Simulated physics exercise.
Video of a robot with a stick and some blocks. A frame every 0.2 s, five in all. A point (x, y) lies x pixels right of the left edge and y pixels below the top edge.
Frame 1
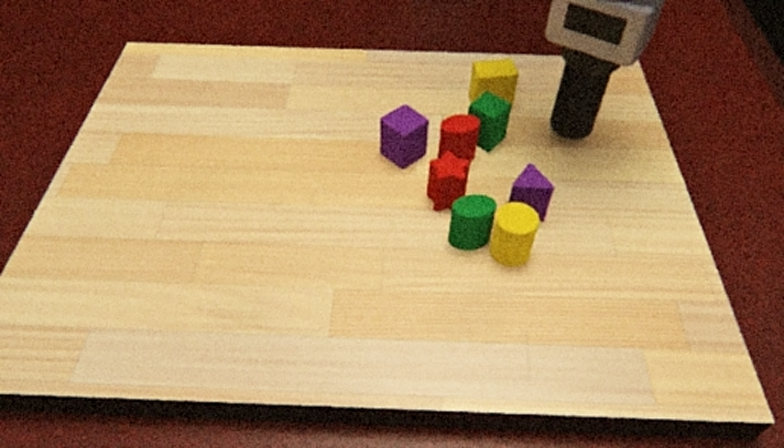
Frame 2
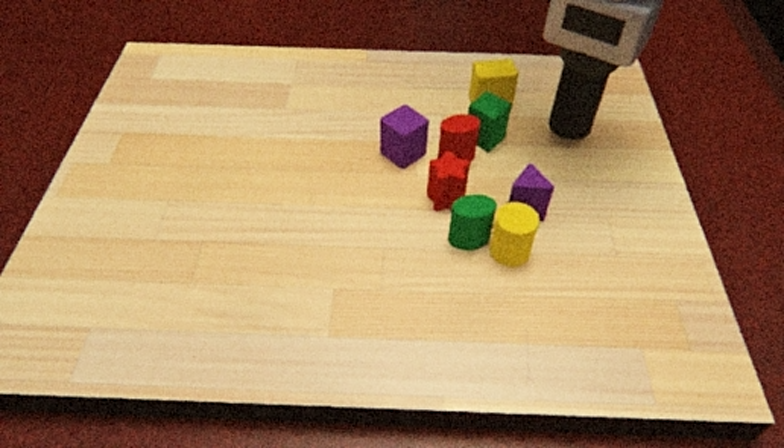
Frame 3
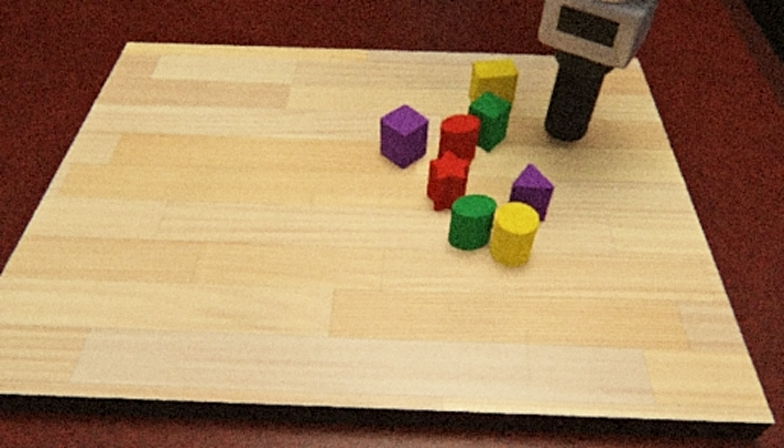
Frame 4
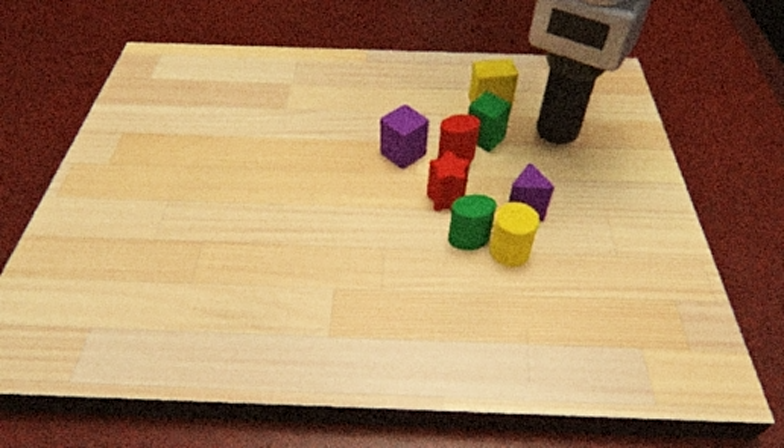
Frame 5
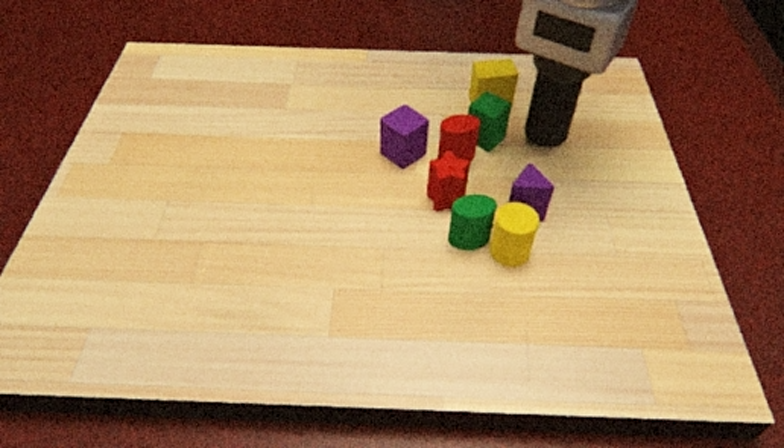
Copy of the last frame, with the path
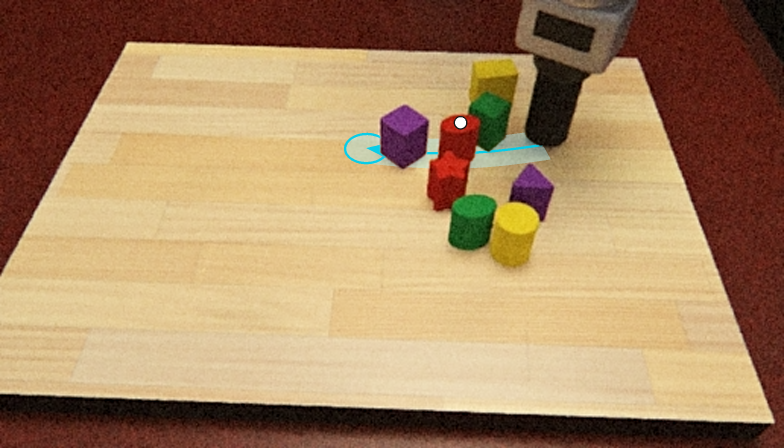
The robot's dark stick moved slowly a short way to the left and slightly toward the viewer, near the green block, while the colourful blocks on the wooden board all stayed still.
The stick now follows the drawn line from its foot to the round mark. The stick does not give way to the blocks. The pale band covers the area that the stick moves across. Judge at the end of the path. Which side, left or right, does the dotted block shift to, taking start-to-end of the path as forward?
It's set to shift left.
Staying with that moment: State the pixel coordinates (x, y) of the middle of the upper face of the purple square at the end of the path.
It will likely be found at (326, 106).
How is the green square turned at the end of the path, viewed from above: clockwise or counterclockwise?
Rotates clockwise.
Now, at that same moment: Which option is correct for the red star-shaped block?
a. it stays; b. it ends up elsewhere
Answer: A.
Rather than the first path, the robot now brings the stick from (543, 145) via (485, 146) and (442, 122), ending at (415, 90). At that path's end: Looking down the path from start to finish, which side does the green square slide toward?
My prediction: Leftwards.
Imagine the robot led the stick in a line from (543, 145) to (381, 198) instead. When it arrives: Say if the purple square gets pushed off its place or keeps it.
It is carried off its spot.
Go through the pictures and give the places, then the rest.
In the first picture, stick's lower end (571, 126); purple square (404, 119); red star-shaped block (450, 165); red elliptical block (461, 123); green square (491, 104).
In the second picture, stick (570, 126); blocks still.
In the third picture, stick (565, 128); blocks still.
In the fourth picture, stick (557, 130); blocks still.
In the fifth picture, stick (546, 133); purple square (404, 119); red star-shaped block (450, 165); red elliptical block (461, 123); green square (491, 104).
Drawn move, from (543, 145) through (456, 153) to (367, 148); the dot is on the red elliptical block.
On the path given first. One third of the way, stick (487, 140); red elliptical block (450, 124); green square (462, 99), turned 20° clockwise.
Two thirds of the way, stick (426, 141); purple square (381, 116); red elliptical block (408, 141), turned 95° anticlockwise; green square (450, 94), turned 45° clockwise.
At the end, stick (366, 137); purple square (326, 106), turned 45° clockwise; red star-shaped block still; red elliptical block (397, 142), turned 140° anticlockwise; green square (450, 94), turned 45° clockwise.
